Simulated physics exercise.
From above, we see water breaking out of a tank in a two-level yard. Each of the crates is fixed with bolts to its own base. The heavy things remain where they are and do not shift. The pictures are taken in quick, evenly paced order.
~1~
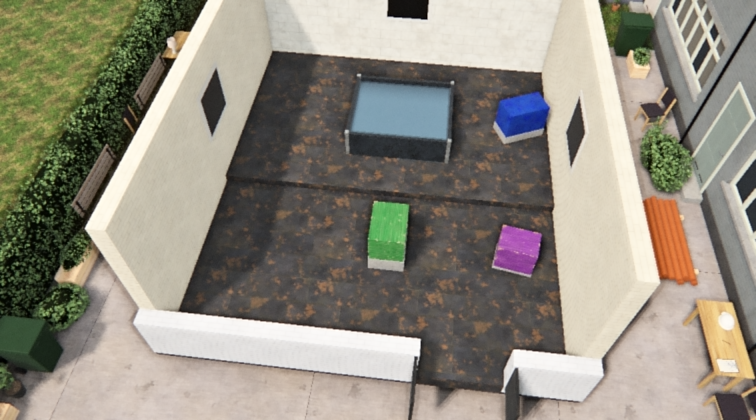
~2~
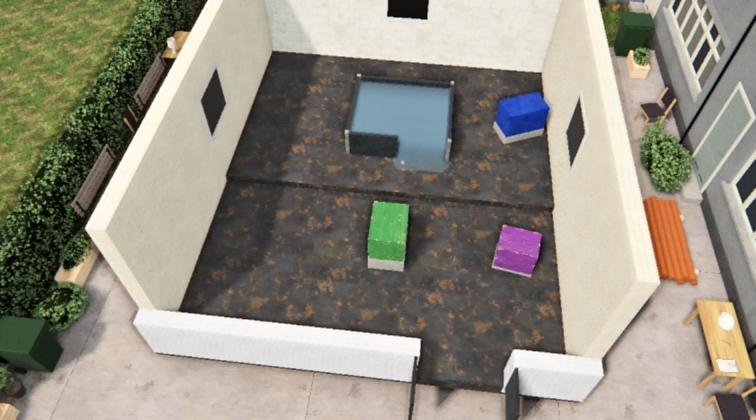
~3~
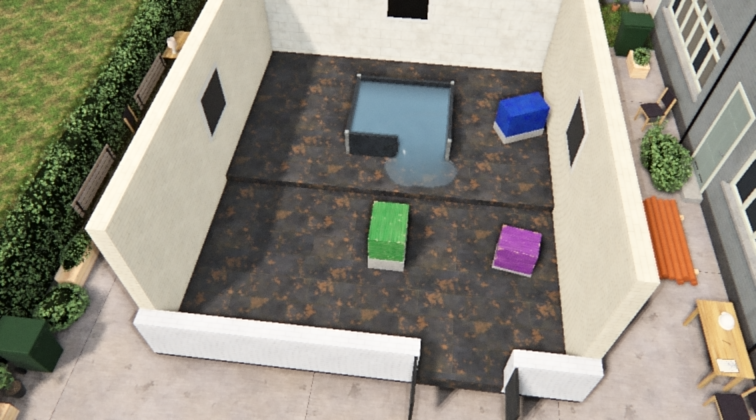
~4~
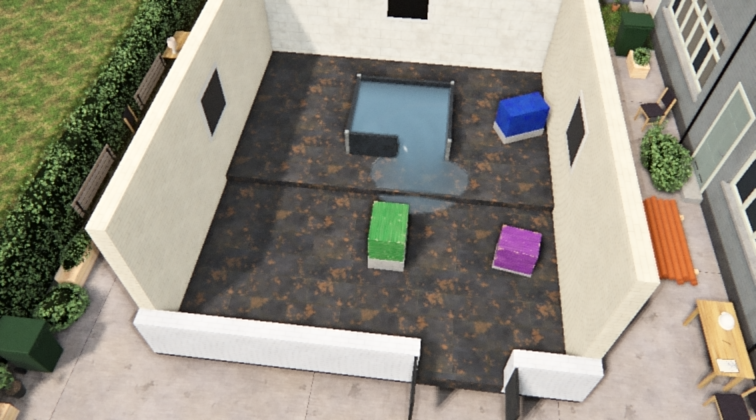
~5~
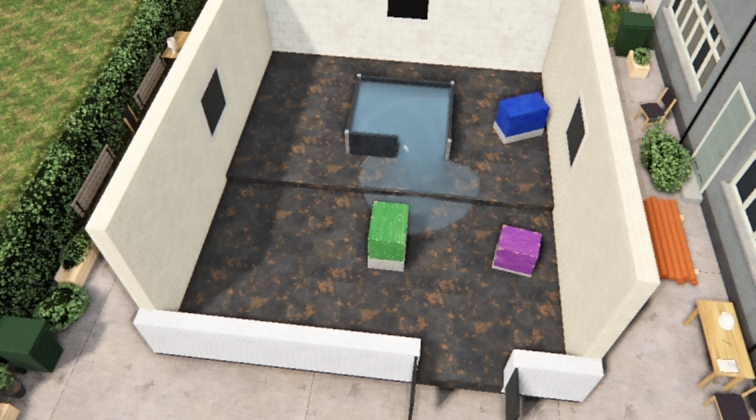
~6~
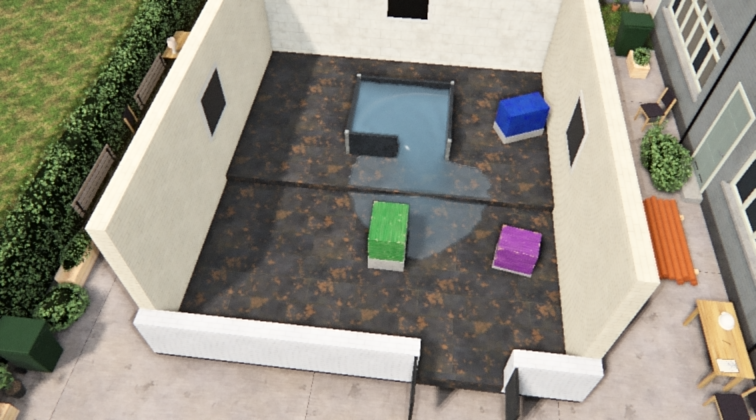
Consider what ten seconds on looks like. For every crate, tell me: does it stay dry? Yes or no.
Here is how it goes: The blue crate, yes, it stays dry; the purple crate, no, it gets wet; the green crate, yes, it stays dry.
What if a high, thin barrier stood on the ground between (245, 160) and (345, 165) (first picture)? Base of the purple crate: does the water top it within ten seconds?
Well, the purple crate gets flooded in the end.
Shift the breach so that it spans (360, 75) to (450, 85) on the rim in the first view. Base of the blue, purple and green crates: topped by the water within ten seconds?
Well, blue is doused and purple is doused, but green stays clear.
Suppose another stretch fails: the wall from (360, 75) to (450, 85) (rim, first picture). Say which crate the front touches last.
That would be the one in green.
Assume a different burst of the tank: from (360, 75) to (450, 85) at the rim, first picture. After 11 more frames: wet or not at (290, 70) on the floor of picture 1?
I'd say it's soaked there.
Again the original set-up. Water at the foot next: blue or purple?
That would be the one in purple.
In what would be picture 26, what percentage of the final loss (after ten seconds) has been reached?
My figure is about 35 in a hundred.
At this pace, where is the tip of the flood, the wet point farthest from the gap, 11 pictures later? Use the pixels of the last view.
Front's tip: Near (534, 373).
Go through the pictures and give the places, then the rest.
The first picture shows still water in the water tank at (402, 110).
In the second picture, the front is at (445, 168), out from the gap at (421, 153).
In the third picture, the front is at (396, 180), out from the gap at (421, 154).
In the fourth picture, water pours out at (421, 154) and has run to a hidden place.
In the fifth picture, the front is at (411, 230), out from the gap at (421, 154).
In the sixth picture, the front is at (419, 254), out from the gap at (421, 153).
A moment on, water covers 20 % of the floor; the blue crate not reached, the purple crate water round its plinth, the green crate water round its plinth.
Next, water covers 30 % of the floor; the blue crate not reached, the purple crate water round its plinth, the green crate water round its plinth.
Then, water covers 45 % of the floor; the blue crate not reached, the purple crate water round its plinth, the green crate water round its plinth.
Later, water covers 45 % of the floor; the blue crate not reached, the purple crate water round its plinth, the green crate water round its plinth.
In the end, water covers 50 % of the floor; the blue crate stayed above the water, the purple crate was topped, the green crate stayed above the water.
